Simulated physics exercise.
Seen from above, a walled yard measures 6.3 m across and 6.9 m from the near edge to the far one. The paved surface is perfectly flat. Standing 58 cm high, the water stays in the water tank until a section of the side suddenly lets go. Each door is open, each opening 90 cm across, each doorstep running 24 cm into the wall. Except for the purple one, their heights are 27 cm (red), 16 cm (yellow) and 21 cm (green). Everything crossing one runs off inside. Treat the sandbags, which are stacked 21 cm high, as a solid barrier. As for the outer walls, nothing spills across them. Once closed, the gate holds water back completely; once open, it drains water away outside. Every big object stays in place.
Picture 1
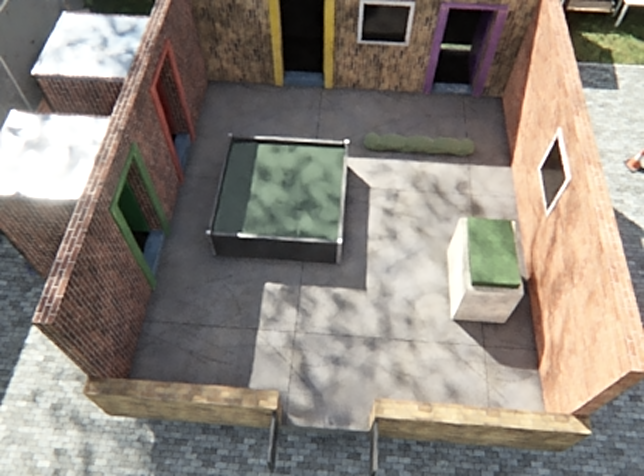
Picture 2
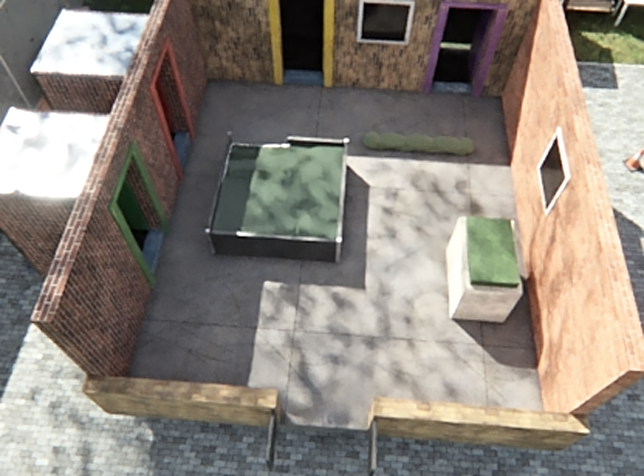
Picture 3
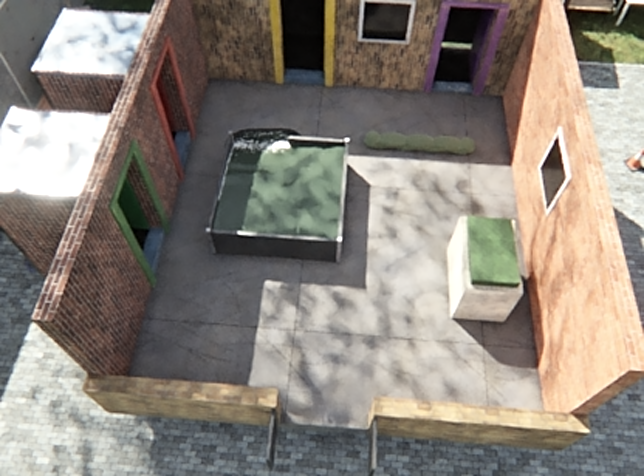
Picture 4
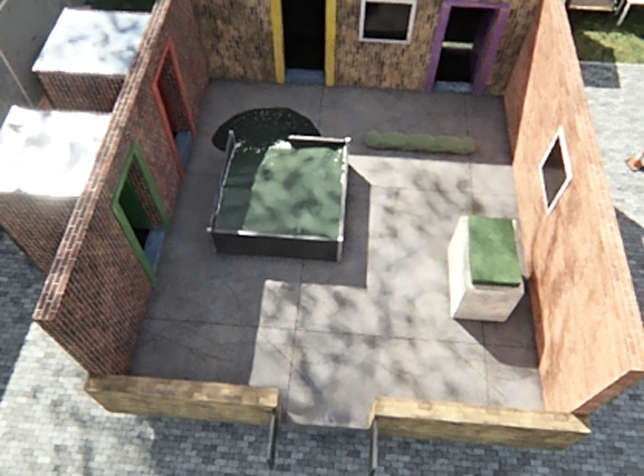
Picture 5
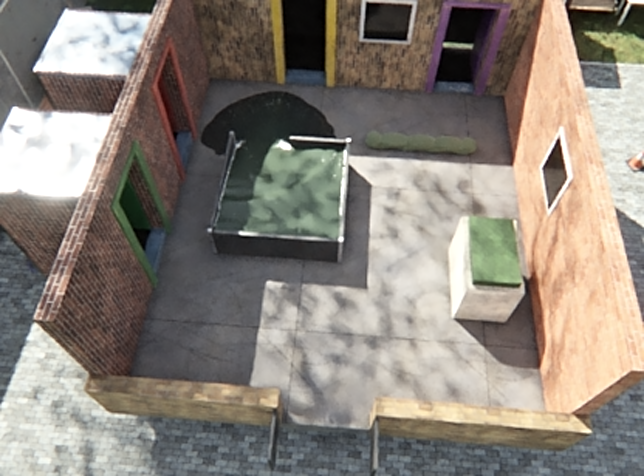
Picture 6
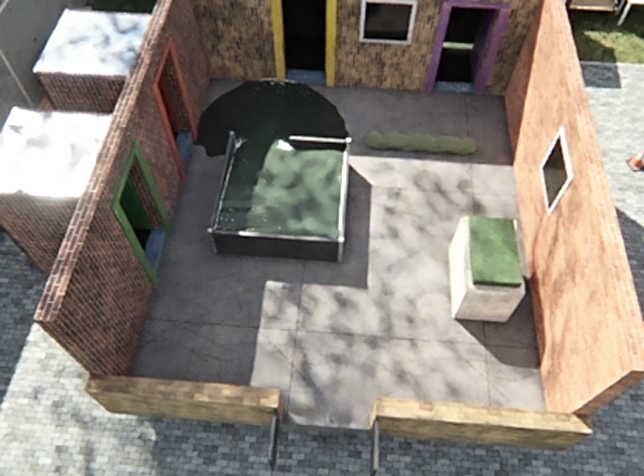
A brick-walled yard with a grey paved floor is seen from above by a still camera, with an open gate at the near edge. A dark tank of greenish water stands left of centre, with a green-topped pale block to the right, a low green row behind, and green, red, yellow and purple doorways around. Water pours from the tank's far side and spreads in a widening dark, rounded pool across the paving.
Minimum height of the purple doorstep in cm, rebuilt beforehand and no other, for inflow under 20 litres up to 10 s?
13 cm.
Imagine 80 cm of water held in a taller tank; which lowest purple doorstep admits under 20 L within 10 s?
A step of about 18 cm does it.
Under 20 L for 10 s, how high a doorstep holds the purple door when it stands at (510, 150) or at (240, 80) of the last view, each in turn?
Roughly 14.5 cm for the first and 29 cm for the second.
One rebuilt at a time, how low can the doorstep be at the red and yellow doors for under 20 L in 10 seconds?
About 6.5 cm at red and about 24 cm at yellow.
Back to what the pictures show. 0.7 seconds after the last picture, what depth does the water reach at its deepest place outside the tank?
It gets to close to 48 centimetres there.
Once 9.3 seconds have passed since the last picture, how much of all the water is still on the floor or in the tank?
Close to 90 per cent is still present.
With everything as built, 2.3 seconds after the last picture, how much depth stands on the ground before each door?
In cm - red: 9, purple: 4, yellow: 26, green: 0.
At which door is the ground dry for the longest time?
Green.
Then, 0.7 s after the last picture water covers 15 % of the floor, deepest (48 cm) near (211, 79); it has not reached the purple door.
Then, 2.3 s after the last picture water covers 30 % of the floor, deepest (28 cm) near (268, 89); 4 cm at the purple door, 0 litres in over its 7 cm doorstep.
Then, 9.3 s after the last picture water covers 90 % of the floor, deepest (12 cm) near (439, 137); 12 cm at the purple door, 106 litres in over its 7 cm doorstep.
At the purple door as built, the water peaked near 16 cm, 5.9 s after the last picture.
Run again over the same 10 s with other heights there, 48 litres in over 10.5 cm, 11 litres over 14 cm. The limit of 20 litres is kept from about 13 cm up.
